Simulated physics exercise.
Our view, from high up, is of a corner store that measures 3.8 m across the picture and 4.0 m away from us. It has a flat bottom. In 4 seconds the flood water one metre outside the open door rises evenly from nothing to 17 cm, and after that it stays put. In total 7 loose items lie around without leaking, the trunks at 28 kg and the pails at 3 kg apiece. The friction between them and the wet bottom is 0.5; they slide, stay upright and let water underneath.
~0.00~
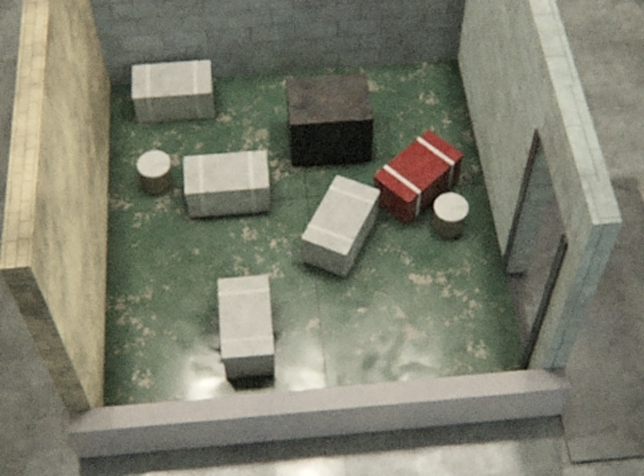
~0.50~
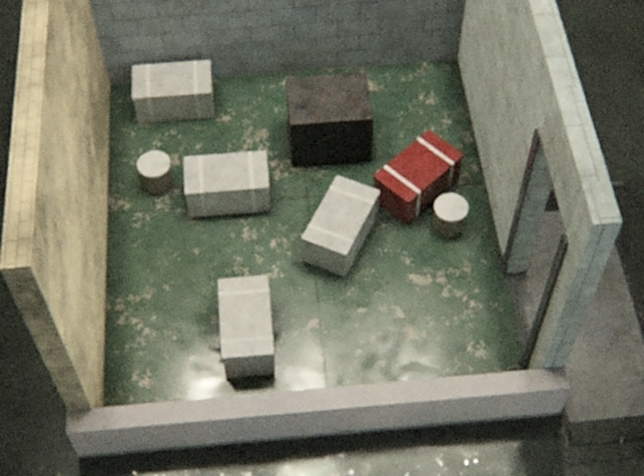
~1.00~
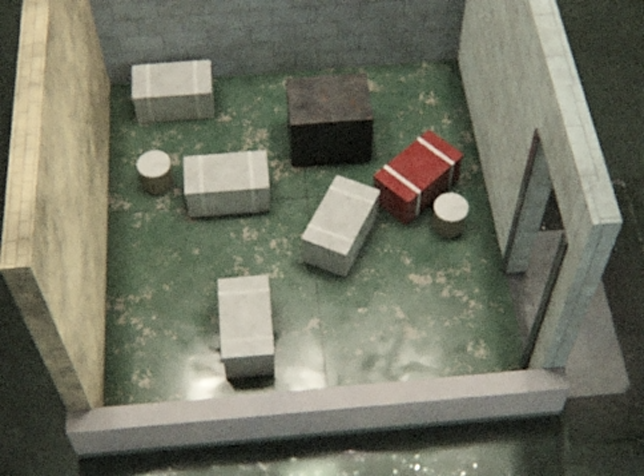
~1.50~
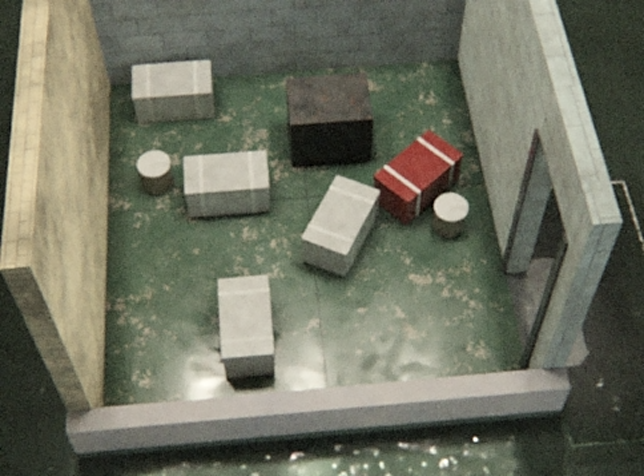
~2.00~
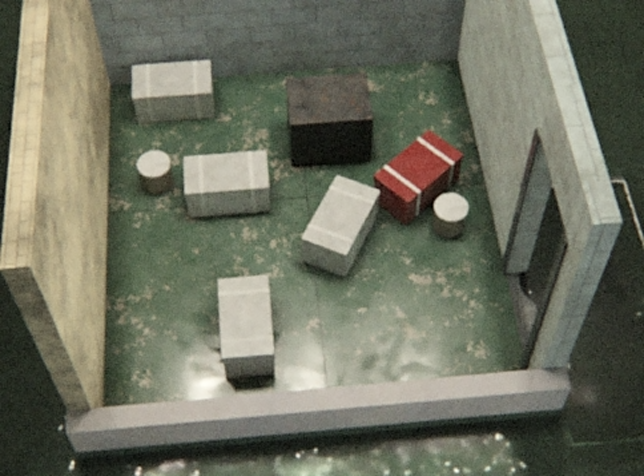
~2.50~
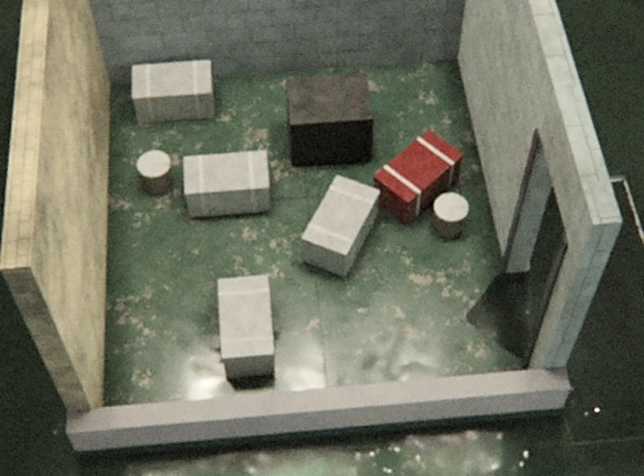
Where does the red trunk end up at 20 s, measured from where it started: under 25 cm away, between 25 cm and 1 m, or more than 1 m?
It's set to drift part of a metre.
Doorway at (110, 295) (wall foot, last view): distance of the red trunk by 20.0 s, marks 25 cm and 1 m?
I'd expect the red trunk to get swept far off.
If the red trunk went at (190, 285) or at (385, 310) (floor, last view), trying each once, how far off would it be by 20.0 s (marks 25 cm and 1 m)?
Respectively, it ends up distant and ends up distant.
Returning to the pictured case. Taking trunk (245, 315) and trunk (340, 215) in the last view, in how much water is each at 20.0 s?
14 and 10 cm.
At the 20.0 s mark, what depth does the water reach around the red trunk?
9 cm or so.
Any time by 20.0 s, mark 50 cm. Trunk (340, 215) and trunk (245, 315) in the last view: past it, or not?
Result, in order: Lower / higher.
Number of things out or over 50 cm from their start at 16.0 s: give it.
My count gives 4.
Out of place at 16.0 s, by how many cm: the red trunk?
I'd guess some 0 cm by then.
After 4.0 s the red trunk is near (419, 165), 0.0 m from its start, aground; 0 afloat.
After 9.0 s the red trunk is near (419, 165), 0.0 m from its start, aground; 1 afloat.
After 16.0 s the red trunk is near (419, 165), 0.0 m from its start, aground; 5 afloat.
After 20.0 s the red trunk is near (410, 213), 0.6 m from its start, afloat; 7 afloat.
